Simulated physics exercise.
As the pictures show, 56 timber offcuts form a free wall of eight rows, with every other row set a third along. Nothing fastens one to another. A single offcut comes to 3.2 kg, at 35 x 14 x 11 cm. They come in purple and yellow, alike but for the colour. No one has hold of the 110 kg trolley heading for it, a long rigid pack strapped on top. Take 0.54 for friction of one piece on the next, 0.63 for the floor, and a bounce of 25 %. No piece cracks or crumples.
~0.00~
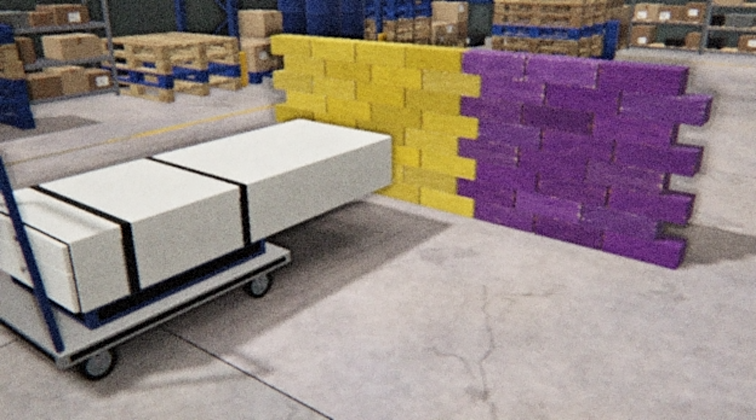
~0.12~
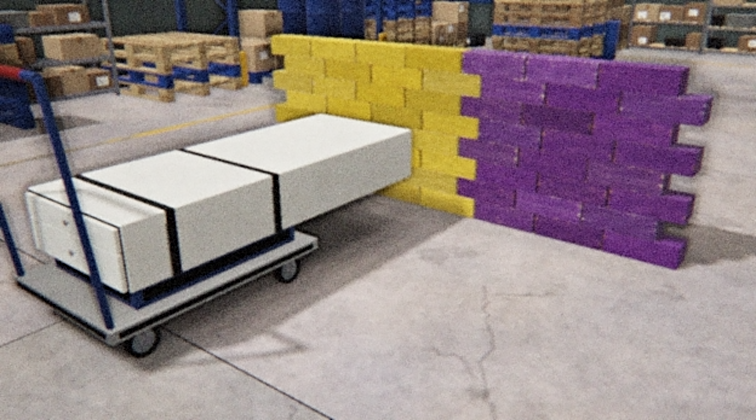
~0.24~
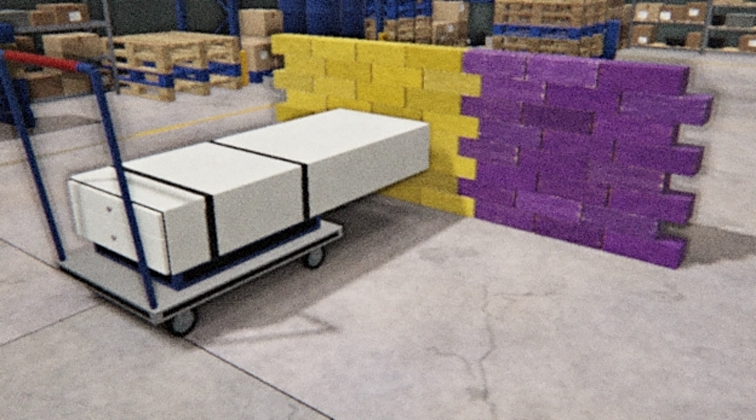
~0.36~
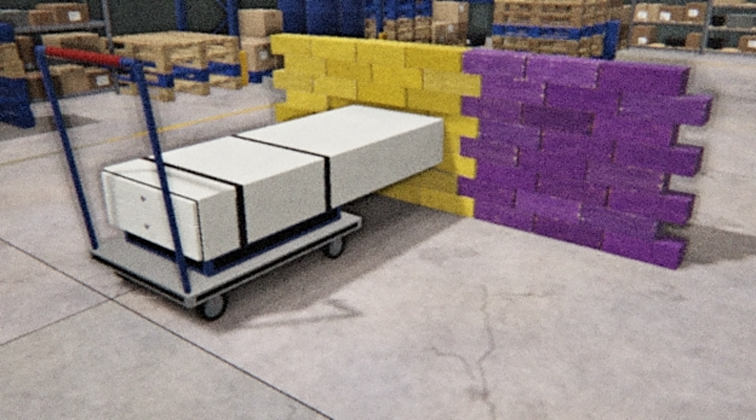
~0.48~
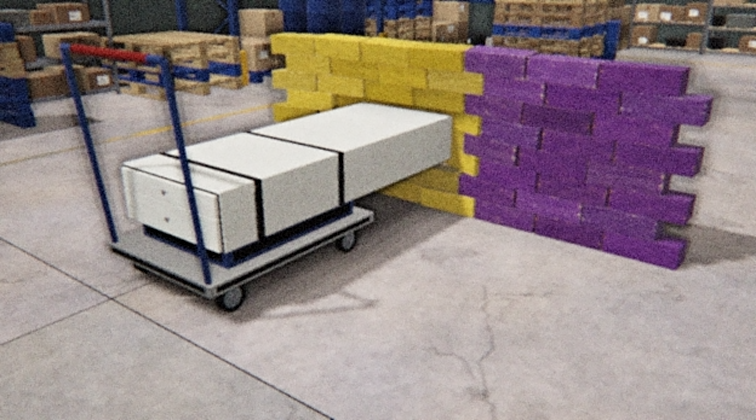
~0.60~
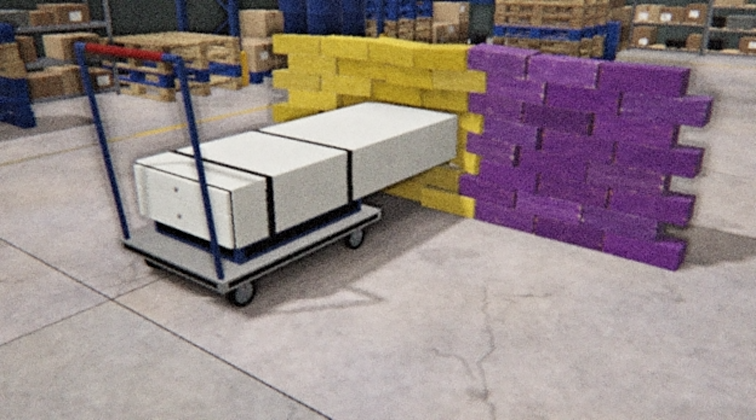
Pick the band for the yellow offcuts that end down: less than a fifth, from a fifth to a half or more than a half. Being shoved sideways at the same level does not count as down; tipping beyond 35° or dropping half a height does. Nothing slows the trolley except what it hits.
More than a half of them.
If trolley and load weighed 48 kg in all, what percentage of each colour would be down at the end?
In that case purple 0, yellow 0 per cent.
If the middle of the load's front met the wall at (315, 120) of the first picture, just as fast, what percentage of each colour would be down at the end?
Then purple 0, yellow 70 per cent.
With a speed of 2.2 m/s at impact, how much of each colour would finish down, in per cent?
In that case purple 40, yellow 70 per cent.
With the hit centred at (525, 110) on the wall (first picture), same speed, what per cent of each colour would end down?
Then purple 60, yellow 20 per cent.
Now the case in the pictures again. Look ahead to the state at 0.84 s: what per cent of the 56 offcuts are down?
10 per cent by then.
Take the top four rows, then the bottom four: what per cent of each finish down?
From the top 90, from the bottom 40 per cent.
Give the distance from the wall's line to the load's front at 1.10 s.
About 30 cm past it.
After 0.84 s, load 26 cm past the wall's line, still rolling; 5 of the 32 yellow offcuts down (5 of 56 in all colours); top yellow offcut 11° from how it stood; top purple offcut 6° from how it stood.
After 1.10 s, load 31 cm past the wall's line, still rolling; 27 of the 32 yellow offcuts down (36 of 56 in all colours); top yellow offcut 36° from how it stood, 26 cm lower; top purple offcut 36° from how it stood.
After 1.50 s, load 37 cm past the wall's line, still rolling; 27 of the 32 yellow offcuts down (36 of 56 in all colours); top yellow offcut on its side; top purple offcut on its side.
In the end (2.8 s), load 39 cm past the wall's line, stopped; 27 of the 32 yellow offcuts down (36 of 56 in all colours); top yellow offcut upside down; top purple offcut on its side. That is 84 per cent. From the last view, middles, top yellow offcut near (506, 151), top purple offcut near (706, 211).
